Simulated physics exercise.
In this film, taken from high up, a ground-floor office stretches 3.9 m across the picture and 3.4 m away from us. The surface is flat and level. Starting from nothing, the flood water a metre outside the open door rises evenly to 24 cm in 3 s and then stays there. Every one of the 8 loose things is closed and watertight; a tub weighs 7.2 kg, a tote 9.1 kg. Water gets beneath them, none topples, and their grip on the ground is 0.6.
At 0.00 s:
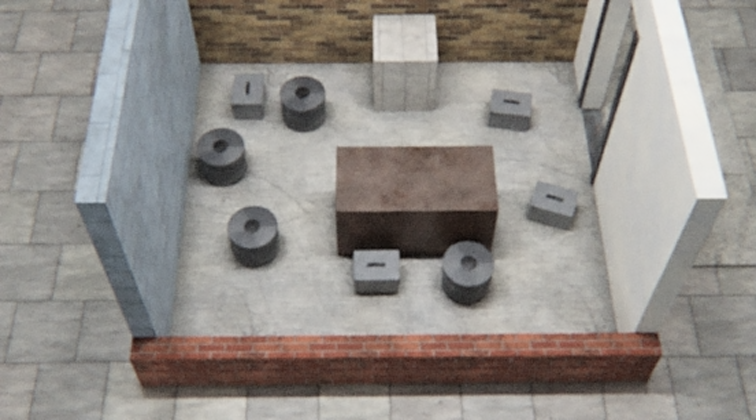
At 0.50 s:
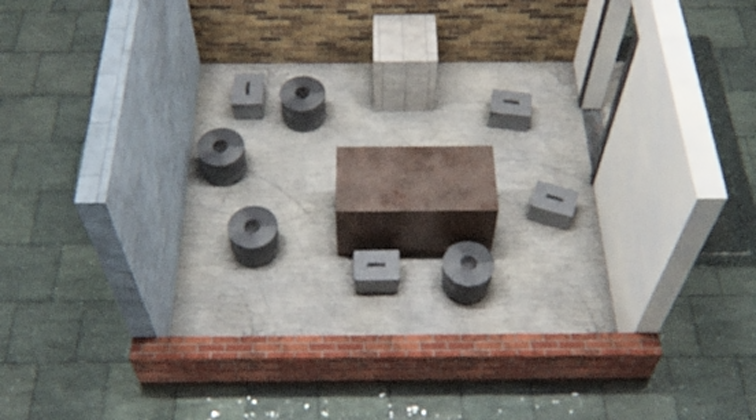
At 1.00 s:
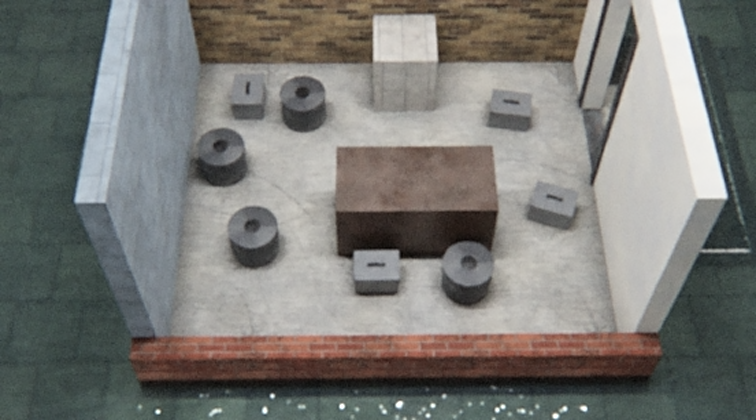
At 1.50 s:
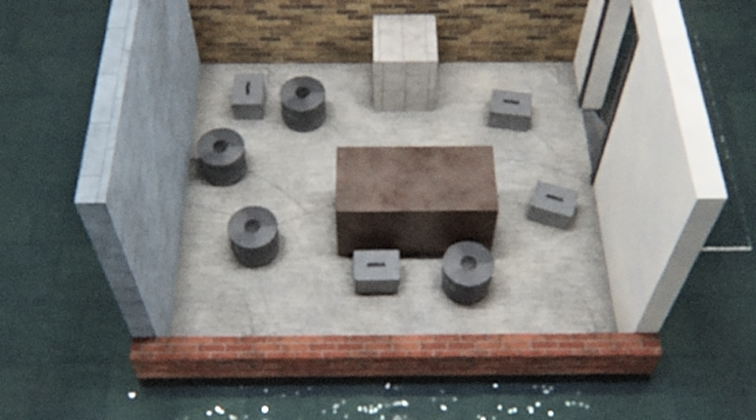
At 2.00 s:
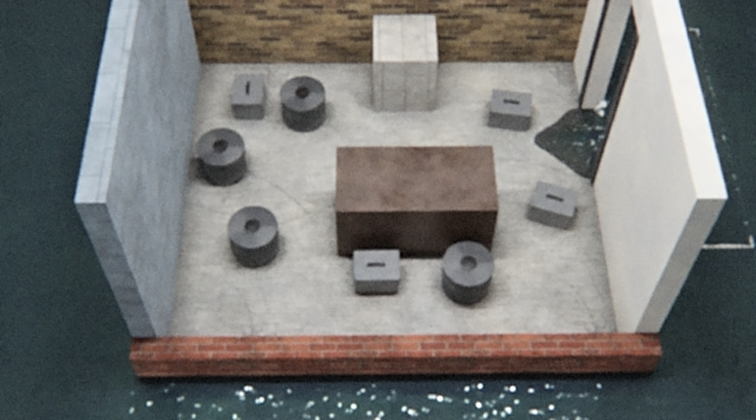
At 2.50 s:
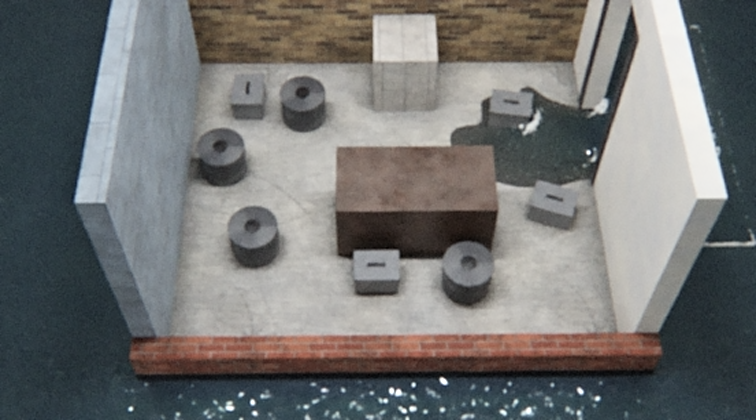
Dark water covered the paving around a small open-topped office, then came in through the opening on the right and spread across the floor around a gray block, while the furniture stayed put.
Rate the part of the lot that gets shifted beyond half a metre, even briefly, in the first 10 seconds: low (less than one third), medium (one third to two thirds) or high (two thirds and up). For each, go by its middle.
Medium.
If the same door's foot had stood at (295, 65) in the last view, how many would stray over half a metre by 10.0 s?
The answer would then be 7.
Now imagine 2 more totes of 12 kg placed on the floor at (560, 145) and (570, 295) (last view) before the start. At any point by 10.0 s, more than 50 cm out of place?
The first: Farther. The second: Not as far.
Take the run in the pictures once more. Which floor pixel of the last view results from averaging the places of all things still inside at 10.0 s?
The centre sits near (353, 215).
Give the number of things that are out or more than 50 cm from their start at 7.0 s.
3 in all.
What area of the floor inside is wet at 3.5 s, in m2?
Close to 3.5 m2, I'd say.
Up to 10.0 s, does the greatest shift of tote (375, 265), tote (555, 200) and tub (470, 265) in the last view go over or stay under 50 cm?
Order as asked - a smaller shift, a smaller shift, a smaller shift.
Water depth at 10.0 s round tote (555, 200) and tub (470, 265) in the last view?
First roughly 5 cm, second roughly 6 cm.
After 3.5 s 0 of 8 are over 50 cm from their spots; 0 afloat.
After 4.5 s 1 of 8 are over 50 cm from their spots; 1 afloat.
After 7.0 s 3 of 8 are over 50 cm from their spots; 3 afloat.
After 10.0 s 3 of 8 are over 50 cm from their spots, and 5 have been at some point; 6 afloat.
